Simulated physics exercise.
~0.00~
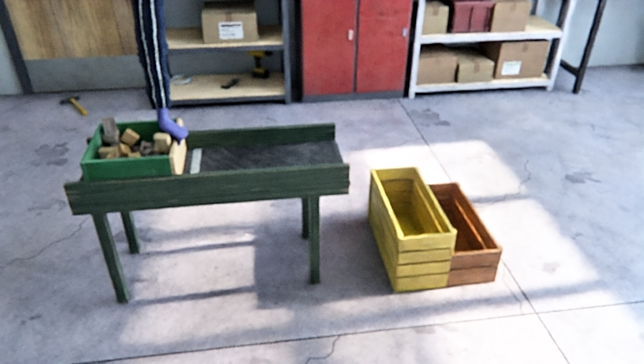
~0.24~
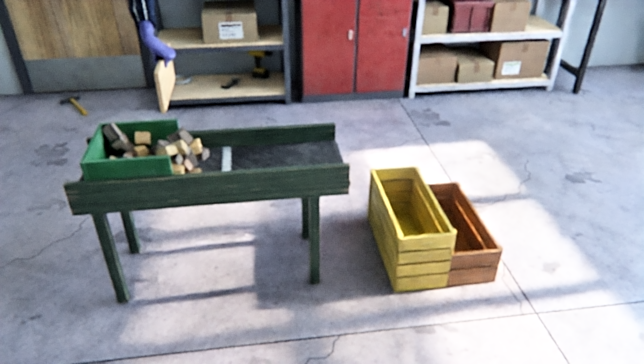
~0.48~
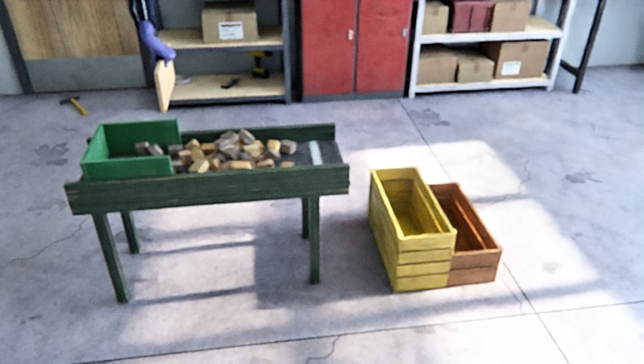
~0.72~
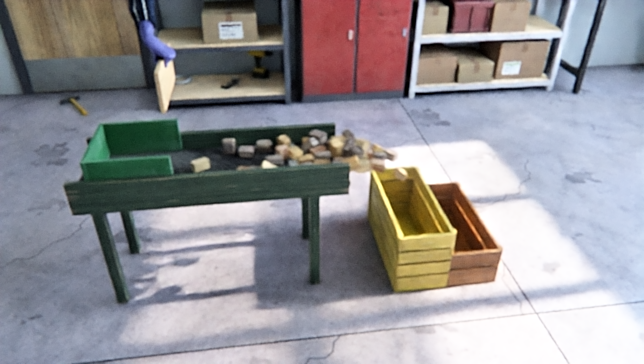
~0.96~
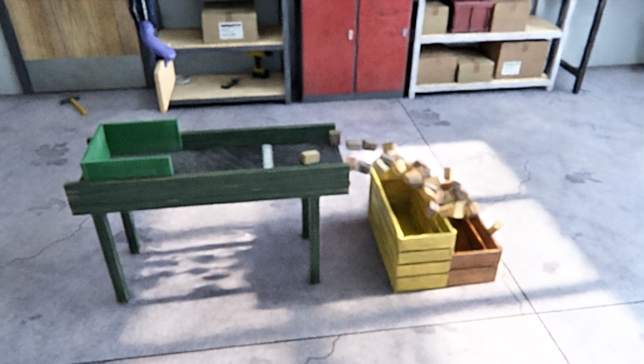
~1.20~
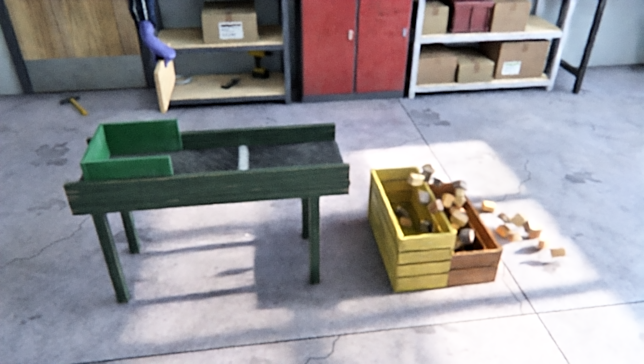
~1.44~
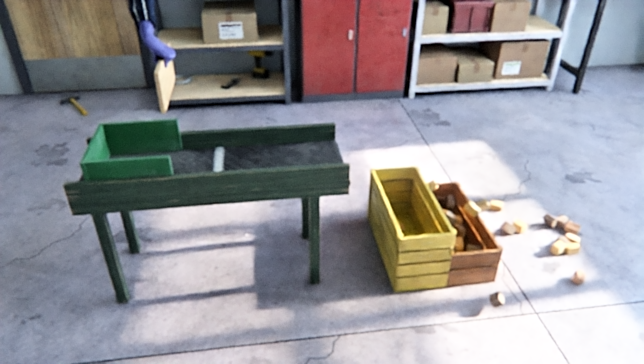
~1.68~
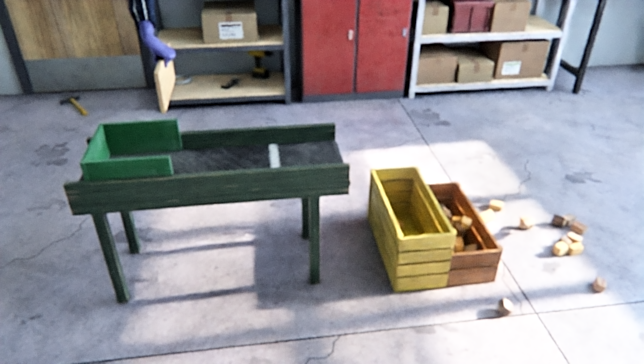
Wooden blocks heaped in a green pen rode right along a belt once a gloved hand lifted the gate, then spilled off the end towards the yellow and brown boxes, many settling in the brown one and others scattering on the floor beyond.
